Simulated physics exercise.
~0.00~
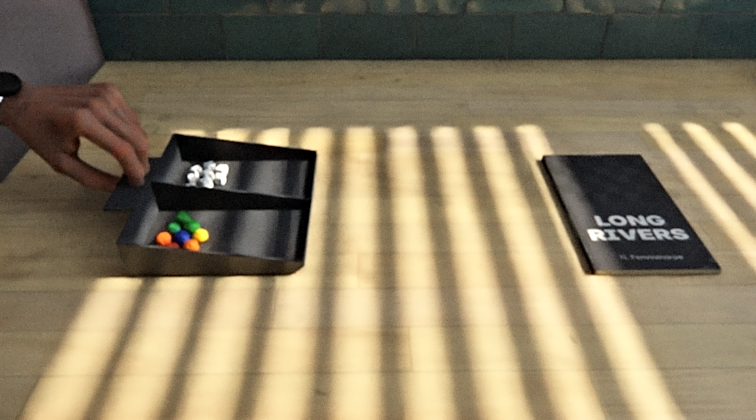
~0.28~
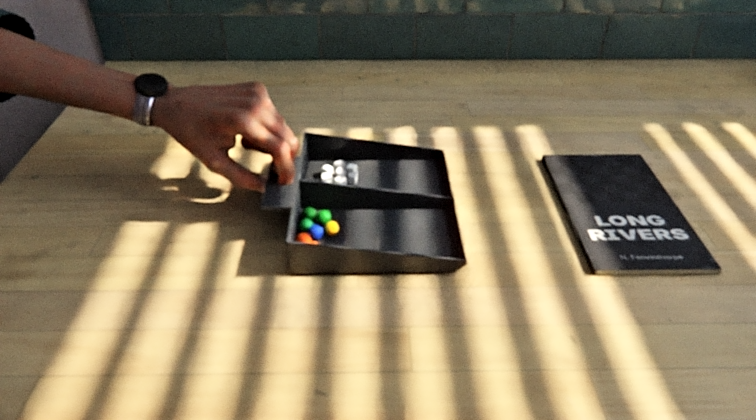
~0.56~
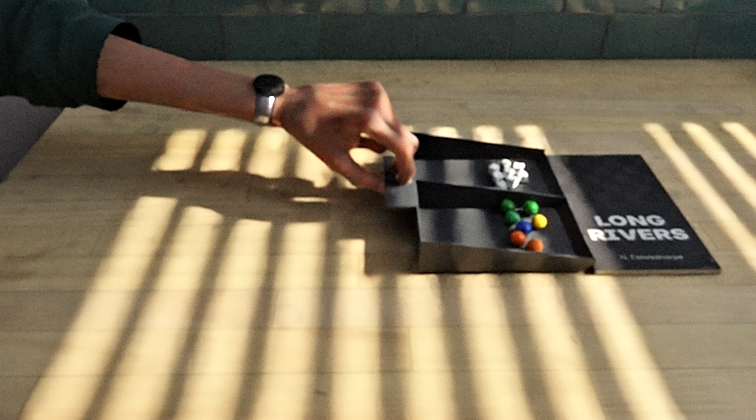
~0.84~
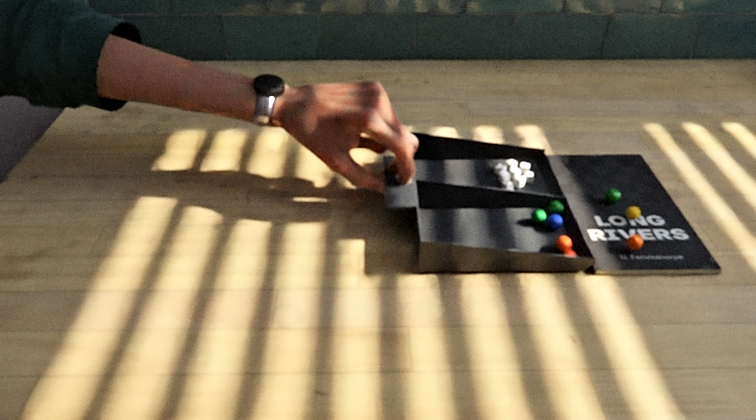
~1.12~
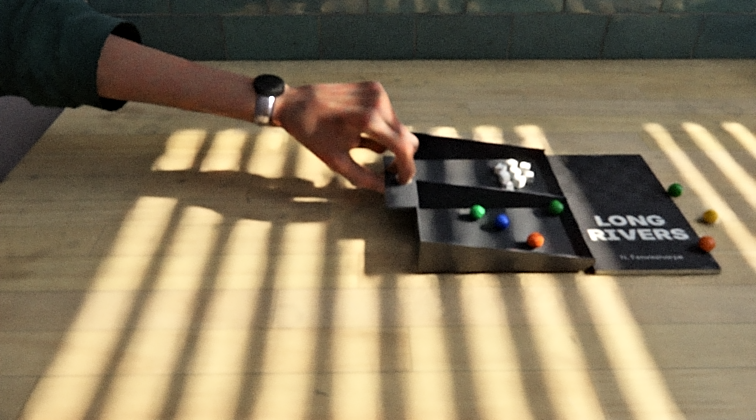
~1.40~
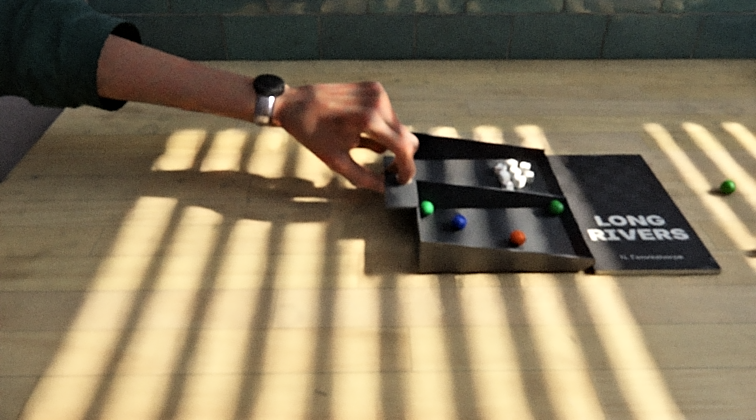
At first, a hand grips the left end of a black two-part tray on a wooden table, with small colourful balls in the near section and small white pieces in the far one. The hand slides the tray right toward a thin dark book titled Long Rivers. The tray stops against the book, and both groups shift toward the front rim. Some colourful balls then spill over the low edge and roll across the cover, while others drift back inside. Finally, the white pieces remain bunched in their section, and a green ball sits beyond the book.
